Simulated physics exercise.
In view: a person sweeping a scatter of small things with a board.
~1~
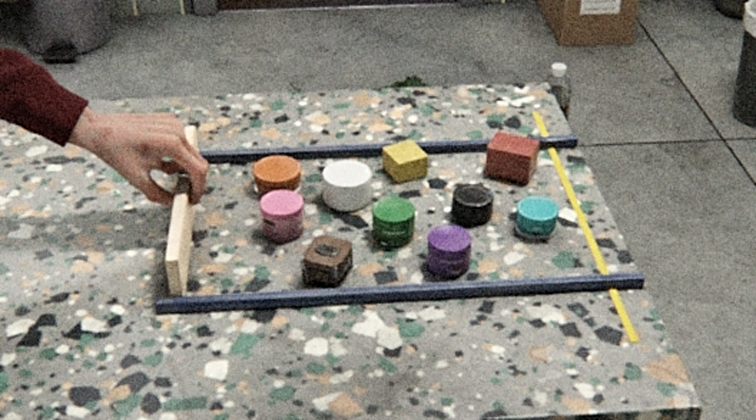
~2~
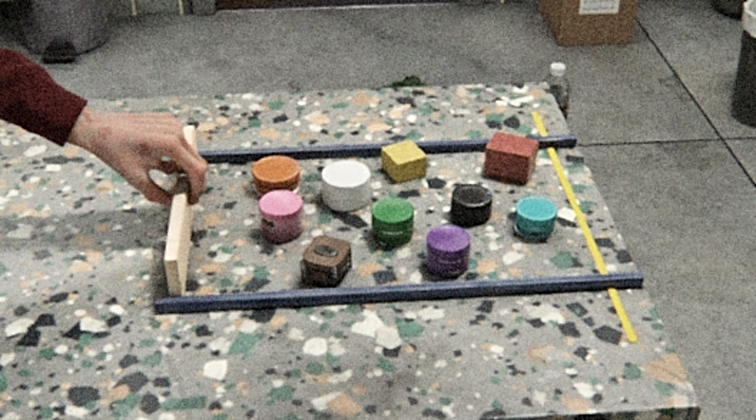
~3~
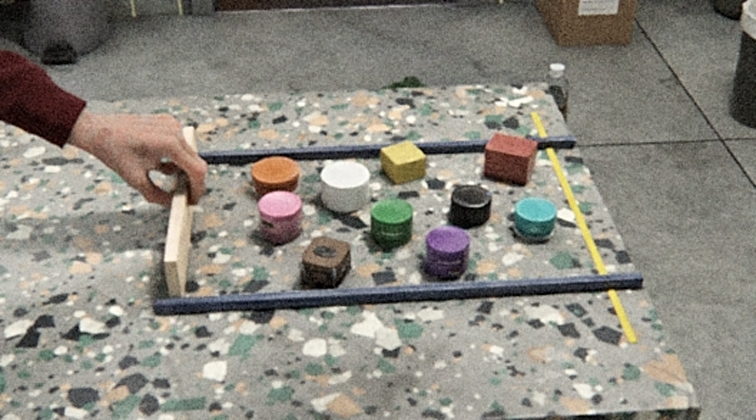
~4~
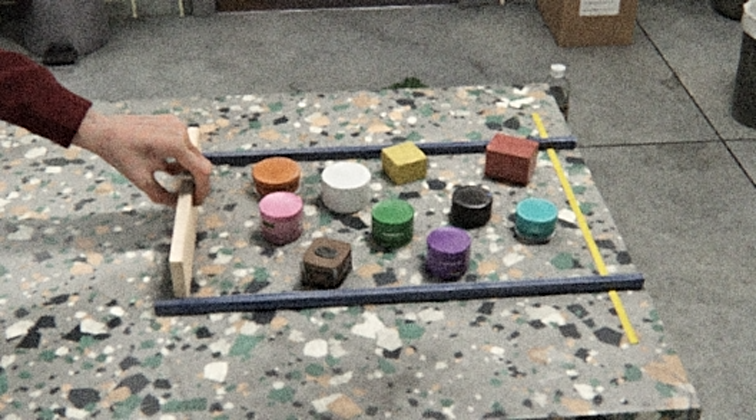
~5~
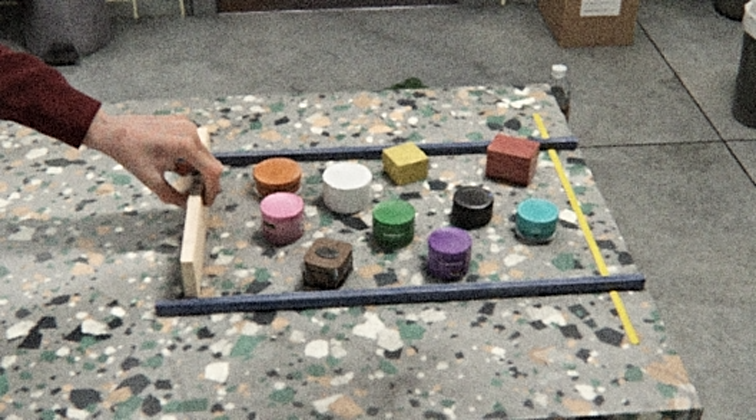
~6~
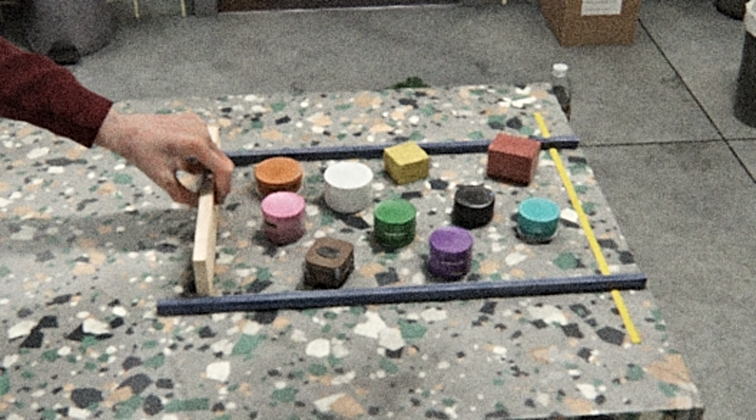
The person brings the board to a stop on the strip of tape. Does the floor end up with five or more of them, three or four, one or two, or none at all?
Well, what drops off the end works out to five or more of them.
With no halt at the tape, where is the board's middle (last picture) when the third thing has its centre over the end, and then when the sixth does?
The first one at (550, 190), the next at (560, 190).
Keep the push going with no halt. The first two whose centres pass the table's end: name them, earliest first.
Order, earliest first: Turquoise pot, red block.
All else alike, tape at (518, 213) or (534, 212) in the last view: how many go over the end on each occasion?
In that order 0 and 1.
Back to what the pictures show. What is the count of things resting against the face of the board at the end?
That comes to 4.
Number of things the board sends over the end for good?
6.
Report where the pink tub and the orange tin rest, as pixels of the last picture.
The one named first is at (605, 207), the next at (584, 160).
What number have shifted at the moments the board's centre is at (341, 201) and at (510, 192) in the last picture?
At the first point the count is 5, at the second it's 10.
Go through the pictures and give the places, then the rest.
The first frame shows turquoise pot (537, 218); red block (512, 158); black lid (472, 204); board (184, 207); tape (577, 209).
The second frame shows red block (511, 157); orange tin (277, 177).
The third frame shows black lid (471, 205); pink tub (281, 217).
The fourth frame shows turquoise pot (536, 220); brown case (327, 264).
The fifth frame shows red block (513, 159); green tub (394, 224).
The sixth frame shows turquoise pot (538, 219); red block (514, 158); black lid (474, 205); board (209, 207); tape (579, 209).
A little later, none off yet; turquoise pot at rest near (538, 219); red block at rest near (514, 158); black lid at rest near (474, 205).
Next, none off yet; turquoise pot shifted about its own width near (564, 225); red block shifted about its own width near (544, 162); black lid shifted about its own width near (531, 207).
When it is over, the number that fall off is five or more; down, green tub, yellow block, purple tub, black lid, red block and turquoise pot.
